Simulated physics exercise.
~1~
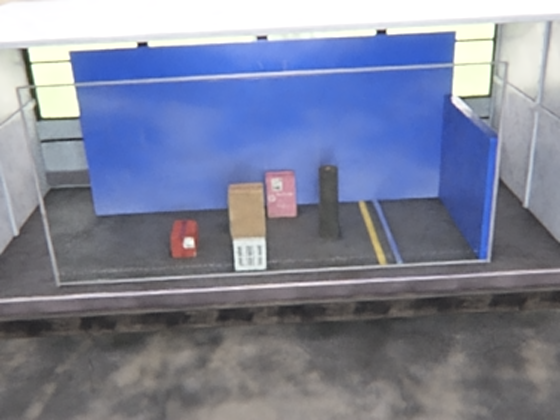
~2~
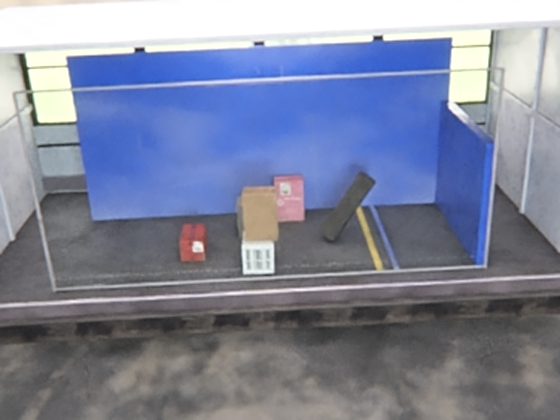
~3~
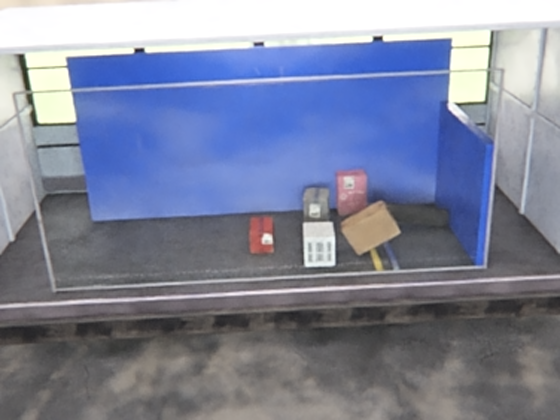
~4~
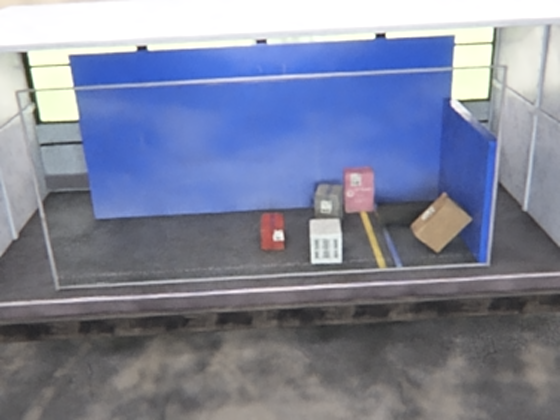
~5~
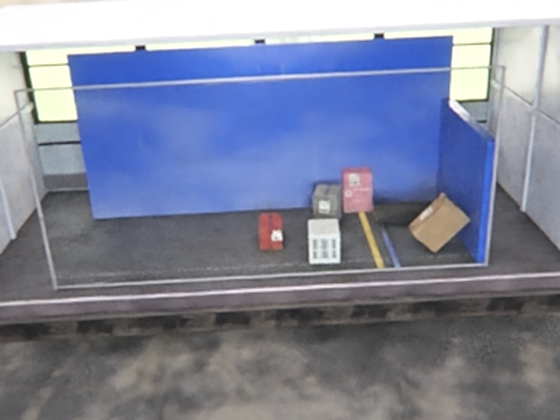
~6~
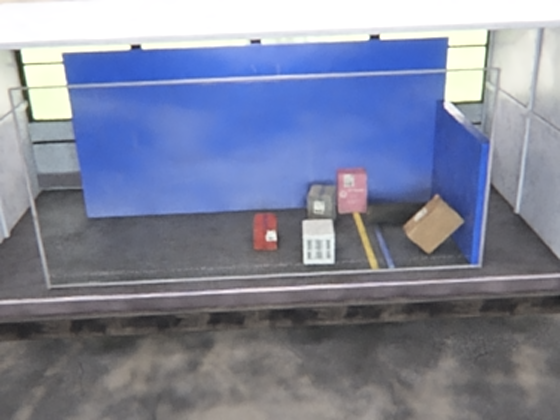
The video shows boxes and a white crate sliding right across a blue-walled bay as a tall dark block topples. The brown box tumbles over the yellow line and rests tilted by the right wall, while the red, grey and white items stop short and the pink box stays upright.
